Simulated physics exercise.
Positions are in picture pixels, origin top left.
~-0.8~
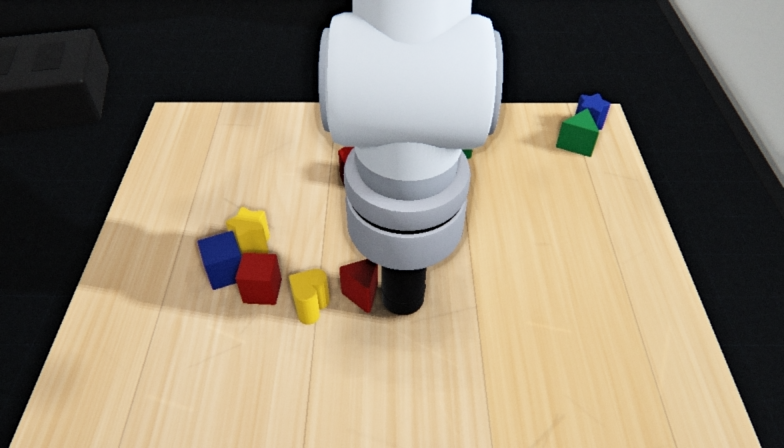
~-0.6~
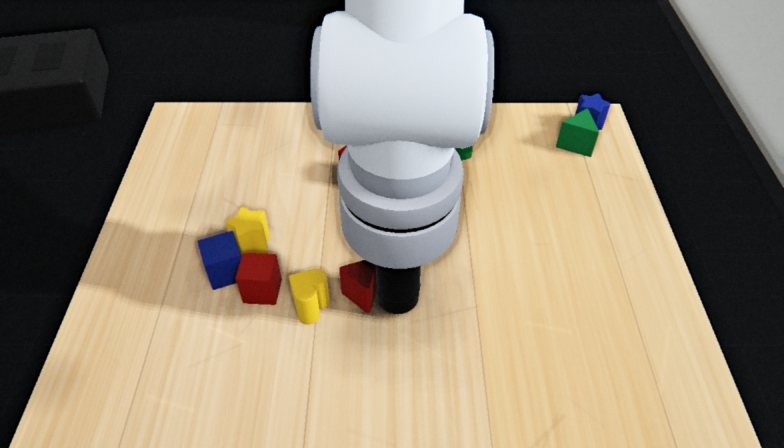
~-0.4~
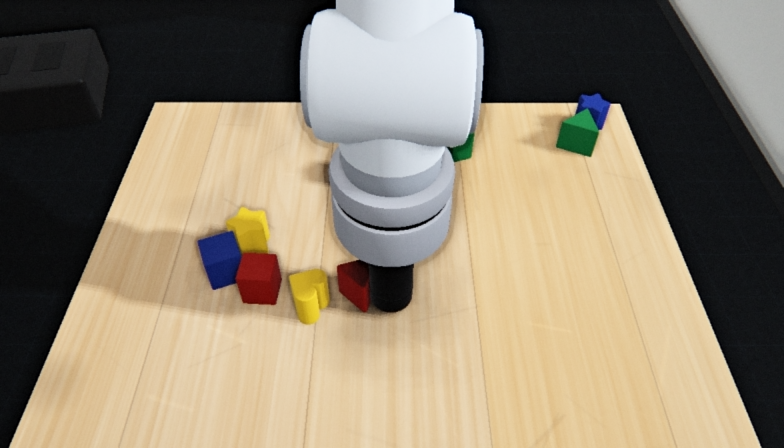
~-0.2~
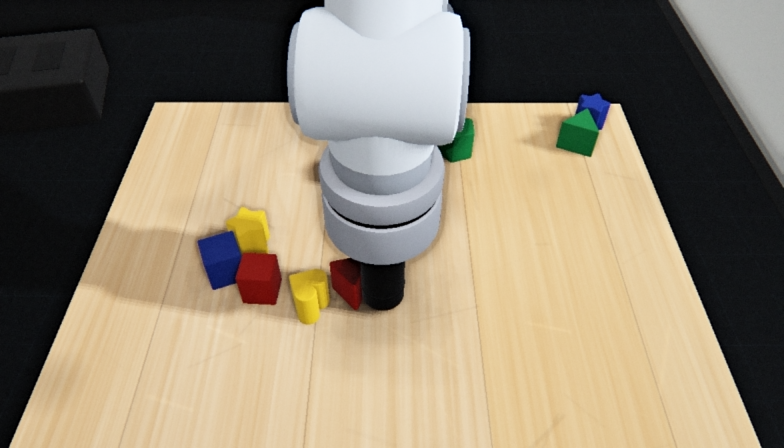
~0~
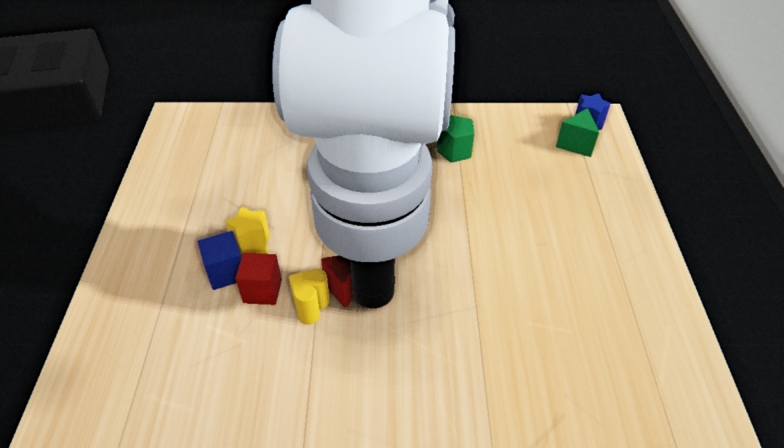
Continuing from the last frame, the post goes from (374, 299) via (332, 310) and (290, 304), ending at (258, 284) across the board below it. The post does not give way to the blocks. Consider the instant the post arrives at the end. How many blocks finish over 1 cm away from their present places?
Three or more get moved.
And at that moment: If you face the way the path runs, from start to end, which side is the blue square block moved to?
To the right.
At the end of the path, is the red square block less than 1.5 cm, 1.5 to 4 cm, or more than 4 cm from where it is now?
Upwards of 4 cm.
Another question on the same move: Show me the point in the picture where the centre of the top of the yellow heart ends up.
The middle of the upper face of the yellow heart will lie at about (235, 291) in the picture.
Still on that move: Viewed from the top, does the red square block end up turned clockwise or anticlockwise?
It goes clockwise.
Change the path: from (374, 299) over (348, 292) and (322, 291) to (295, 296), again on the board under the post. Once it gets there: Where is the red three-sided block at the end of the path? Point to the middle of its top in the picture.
If I read the scene right, the answer is (280, 246).
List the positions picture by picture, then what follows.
In the first frame, post's lower end (403, 299); blue square block (219, 247); red square block (256, 266); yellow heart (307, 282); red three-sided block (361, 270).
In the second frame, post (398, 298); blocks still.
In the third frame, post (391, 296); red three-sided block (358, 270).
In the fourth frame, post (383, 295); red three-sided block (351, 267).
In the fifth frame, post (374, 292); blue square block (219, 247); red square block (256, 266); yellow heart (307, 282); red three-sided block (342, 264).
What follows on the original path. One third of the way, post (331, 303); yellow heart (291, 281), turned 35° anticlockwise; red three-sided block (321, 259), turned 40° clockwise.
Two thirds of the way, post (288, 297); blue square block (213, 242); red square block (237, 262), turned 55° clockwise; yellow heart (249, 288), turned 45° anticlockwise; red three-sided block (315, 256), turned 75° clockwise.
At the end, post (256, 277); blue square block (193, 230), turned 20° anticlockwise; red square block (211, 250), turned 45° clockwise; yellow heart (235, 291), turned 75° anticlockwise; red three-sided block (315, 256), turned 75° clockwise.
